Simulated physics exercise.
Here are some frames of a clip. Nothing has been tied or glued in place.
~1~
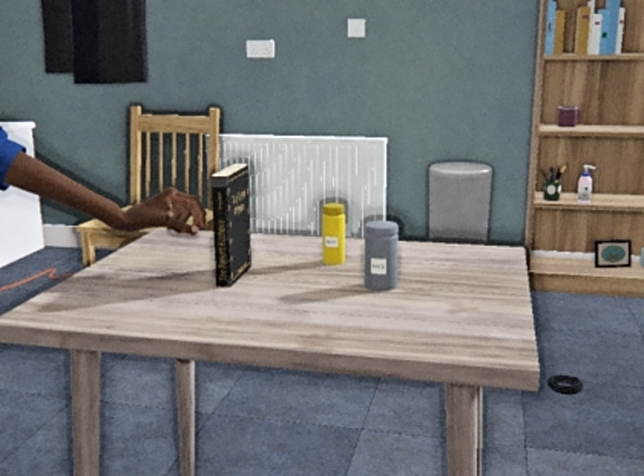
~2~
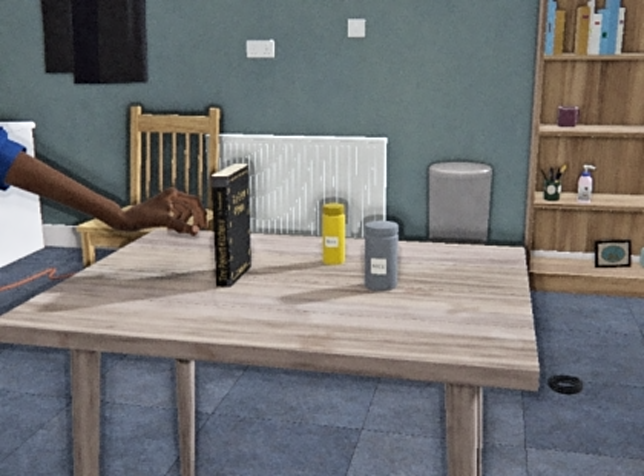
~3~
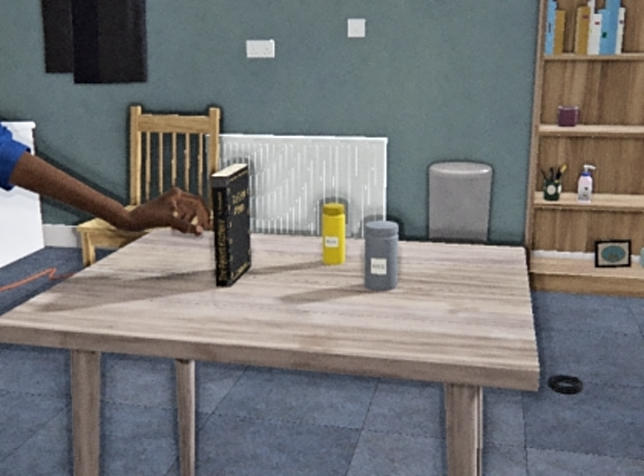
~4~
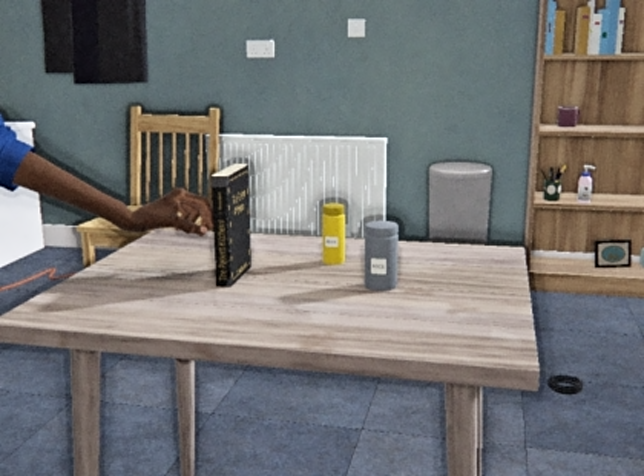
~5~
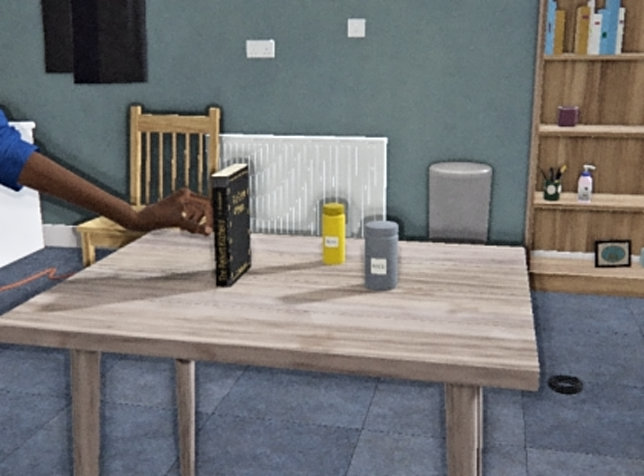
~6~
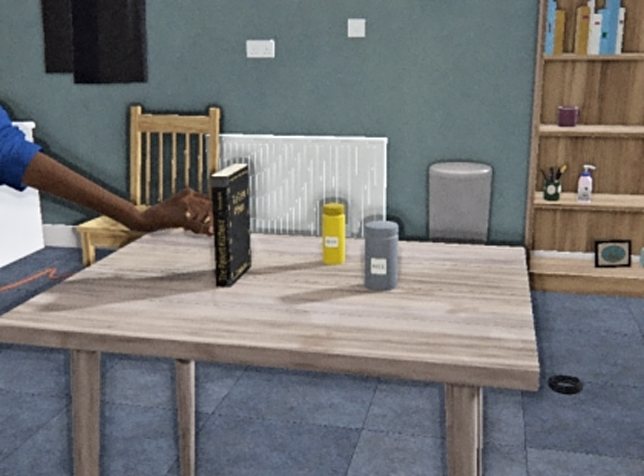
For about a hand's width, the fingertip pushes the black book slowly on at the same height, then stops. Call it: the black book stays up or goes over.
Goes over.
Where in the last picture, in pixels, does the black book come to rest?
Around (299, 272).
Then, 0.50 s past the last view, black book rocked 21° from its first pose near (252, 226).
Then, 0.70 s past the last view, black book on its side near (292, 260).
Then, 0.90 s past the last view, black book on its side near (299, 273).
Finally, down or leaning hard on the table, black book. Final places as the last picture's camera would see them, black book near (299, 272).
